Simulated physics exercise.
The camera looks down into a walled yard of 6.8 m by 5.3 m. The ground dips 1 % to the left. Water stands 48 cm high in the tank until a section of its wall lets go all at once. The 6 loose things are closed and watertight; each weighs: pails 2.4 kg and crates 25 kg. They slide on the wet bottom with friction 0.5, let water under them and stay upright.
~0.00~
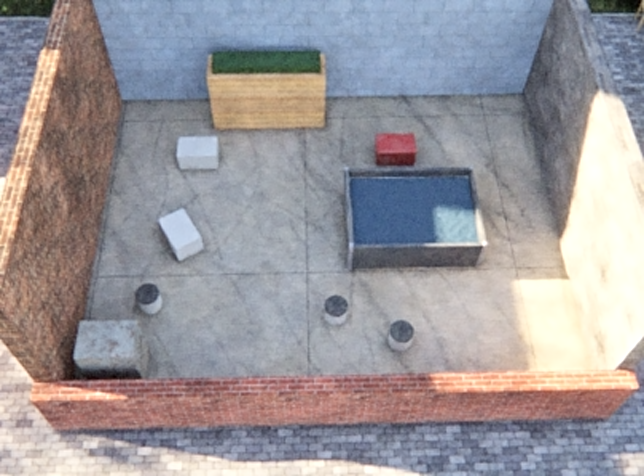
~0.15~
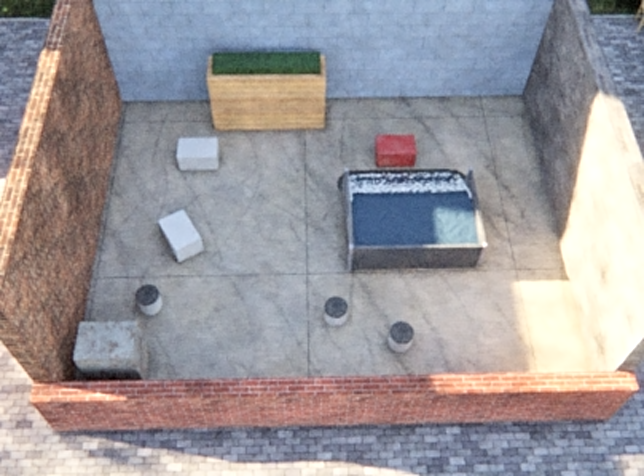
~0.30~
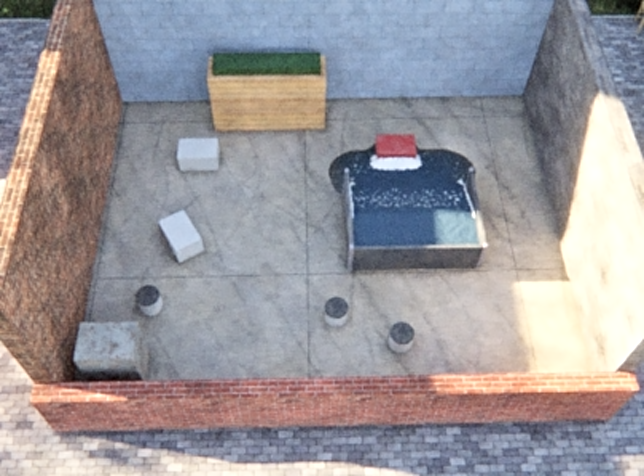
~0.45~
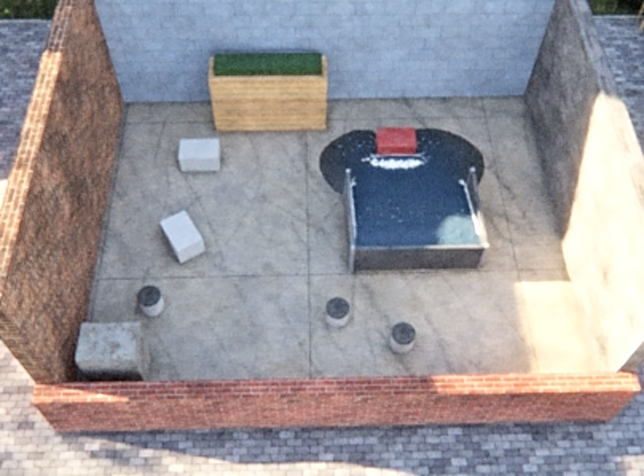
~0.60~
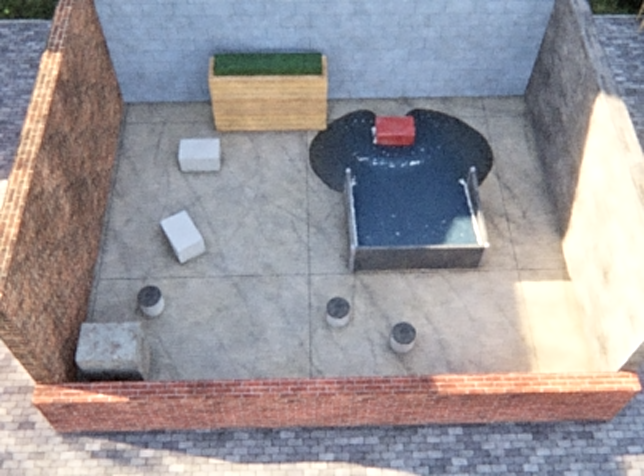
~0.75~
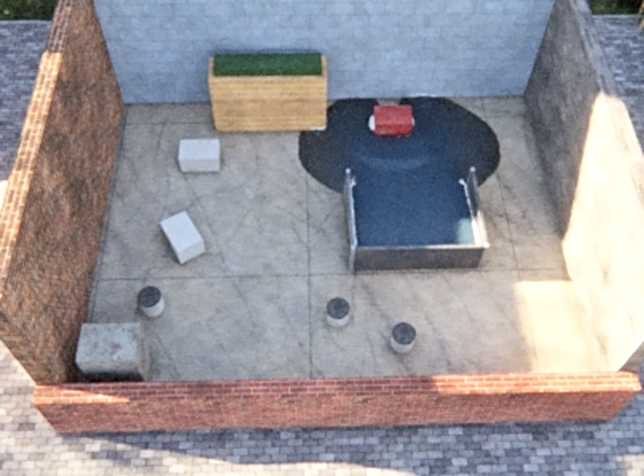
The clip opens on a walled yard seen from above, with a water-filled tank, a red crate behind it, pale crates and three pails. Water bursts through the tank's far side and spreads around the red crate in a widening dark pool, pushing it slightly backward while the others stay still.
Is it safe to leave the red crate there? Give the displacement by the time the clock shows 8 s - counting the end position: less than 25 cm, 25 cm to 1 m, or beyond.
The red crate is nudged along.
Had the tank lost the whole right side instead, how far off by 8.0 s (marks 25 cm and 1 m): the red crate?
Then the red crate holds its place.
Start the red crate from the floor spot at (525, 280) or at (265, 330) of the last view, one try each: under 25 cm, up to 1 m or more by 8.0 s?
In that order: It stays put; it barely shifts.
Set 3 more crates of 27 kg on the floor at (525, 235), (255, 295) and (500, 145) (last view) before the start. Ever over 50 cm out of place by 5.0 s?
In that order: Under, short of it, past it.
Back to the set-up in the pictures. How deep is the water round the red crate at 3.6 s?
Roughly 10 cm.
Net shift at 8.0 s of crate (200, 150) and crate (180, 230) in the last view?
In that order: 0 cm, 0 cm.
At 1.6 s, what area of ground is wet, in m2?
Some 10.0 m2.
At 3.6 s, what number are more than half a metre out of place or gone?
1 of them.
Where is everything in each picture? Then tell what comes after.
The red crate at (396, 143), on the bottom; 2.3 m2 under water; 0 of 6 have shifted, in the first picture.
The red crate at (396, 144) rests on the ground; water covers 3.1 m2; 0 of 6 have shifted, in the second picture.
The red crate at (397, 144), on the bottom; 3.9 m2 under water; 0 of 6 have shifted, in the third picture.
The red crate at (397, 137), on the bottom, 16 cm from its start; water covers 4.9 m2; 1 of 6 have shifted, in the fourth picture.
The red crate at (396, 126), on the bottom, 40 cm from its start; 6.2 m2 under water; 1 of 6 have shifted, in the fifth picture.
The red crate at (394, 114) rests on the ground, 65 cm from its start; 7.4 m2 under water; 1 of 6 have shifted, in the sixth picture.
After 1.6 s the red crate is near (387, 88), 1.2 m from its start, afloat; 1 afloat.
After 3.6 s the red crate is near (387, 121), 0.5 m from its start, afloat; 1 afloat.
After 5.6 s the red crate is near (387, 124), 0.5 m from its start, aground; 0 afloat.
After 8.0 s the red crate is near (387, 124), 0.5 m from its start, aground; 1 afloat.
